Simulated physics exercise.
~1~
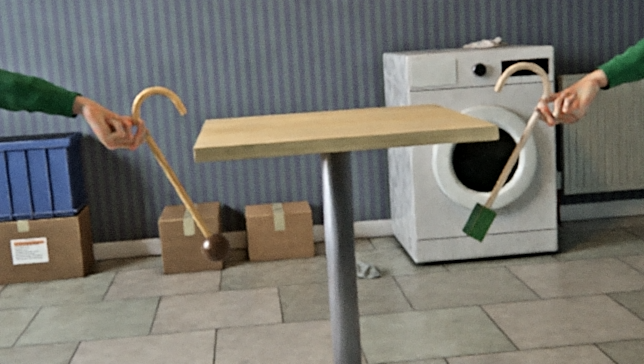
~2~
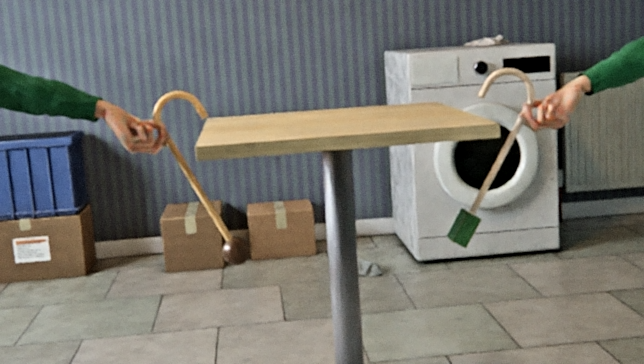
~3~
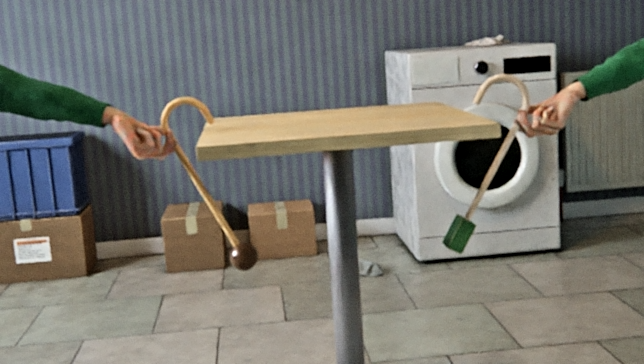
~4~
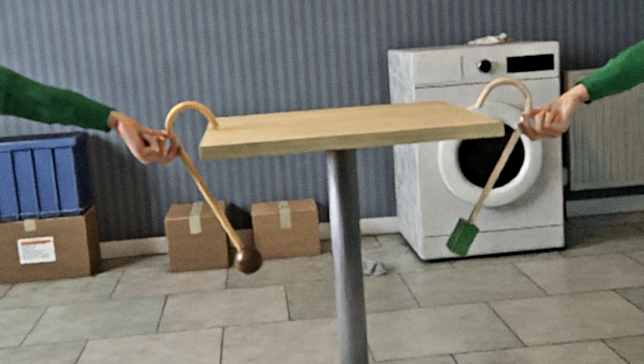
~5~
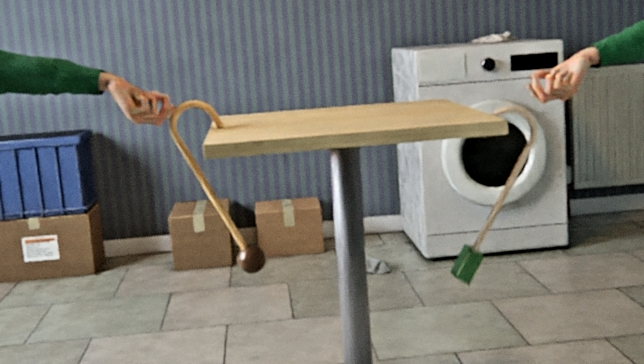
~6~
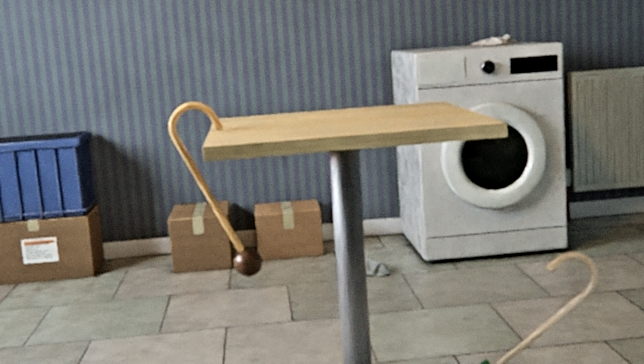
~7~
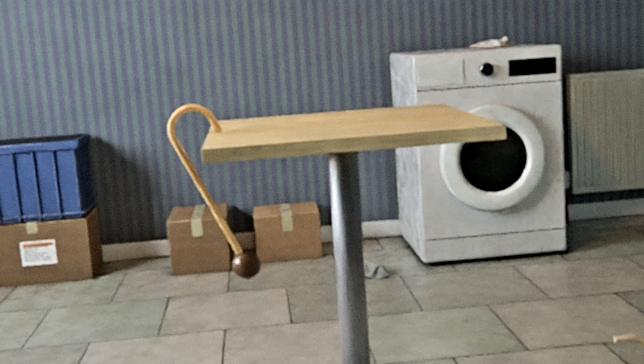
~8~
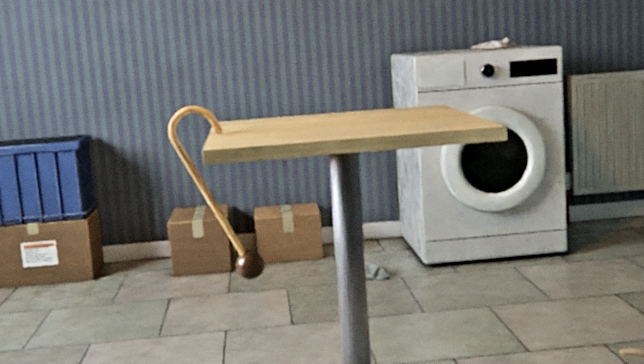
In the video, two hands bring a brown ladle and a green brush with curved handles to opposite edges of a table and let go; the brush on the right slips off and falls to the floor, while the ladle stays hanging from the left edge.
